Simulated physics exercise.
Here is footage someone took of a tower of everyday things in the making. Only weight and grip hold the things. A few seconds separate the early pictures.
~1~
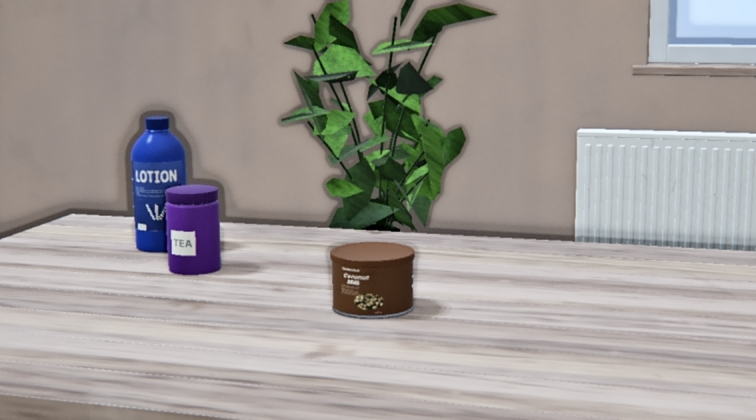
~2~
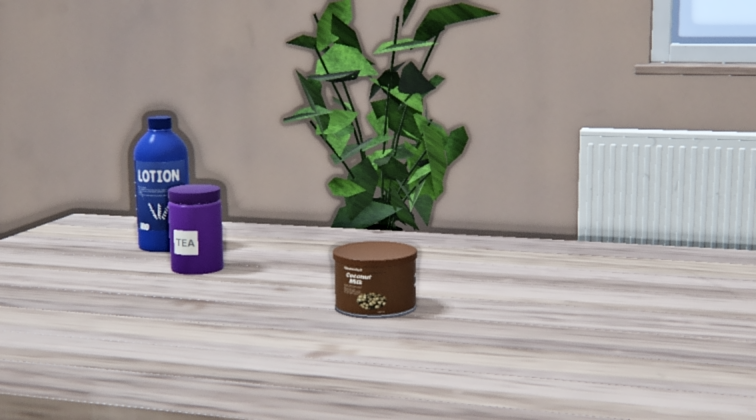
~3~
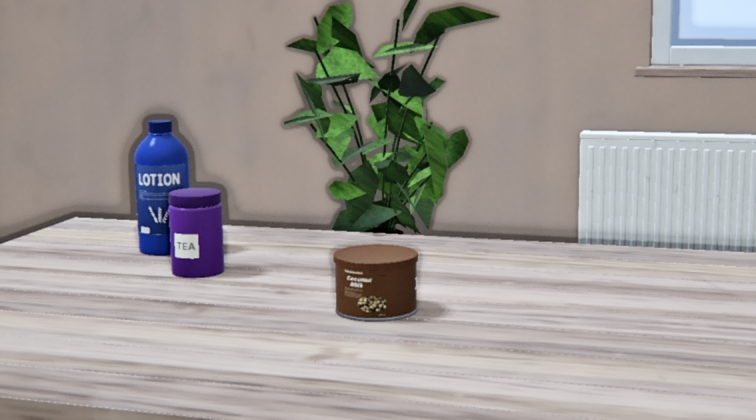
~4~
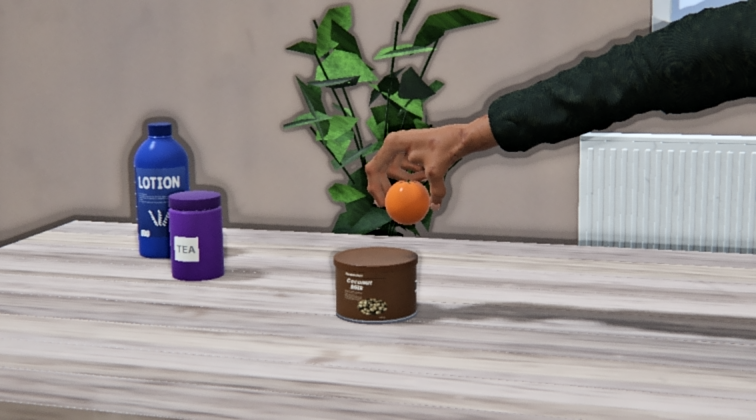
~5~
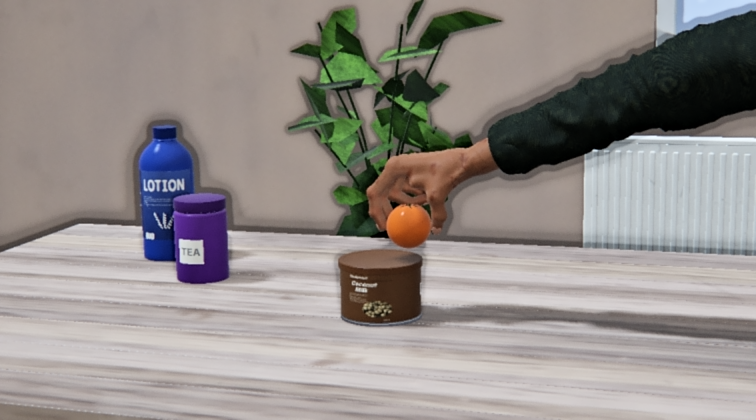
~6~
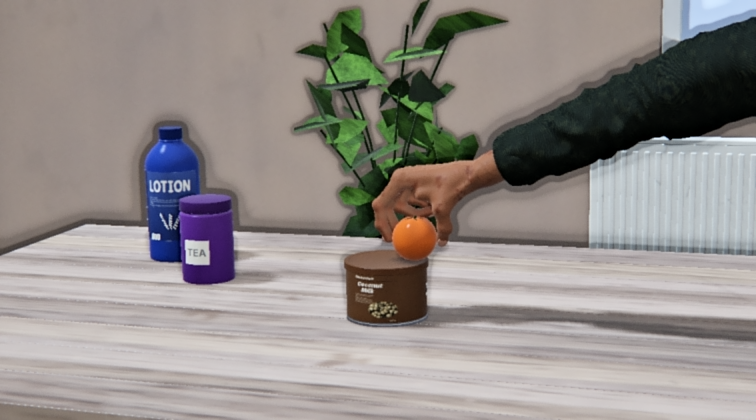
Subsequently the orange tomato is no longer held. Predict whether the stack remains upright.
The pile stays together.
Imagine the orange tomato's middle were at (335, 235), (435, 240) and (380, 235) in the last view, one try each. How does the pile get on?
The pile collapses the first time, collapses the second time and remains standing the third time.
Then, 1.00 s after the last picture, nothing has stirred.
Then, 2.10 s after the last picture, orange tomato resting near (415, 239).
At rest, all 4 in place. Seen from the same camera at the end, orange tomato near (415, 239). The pile keeps its balance.
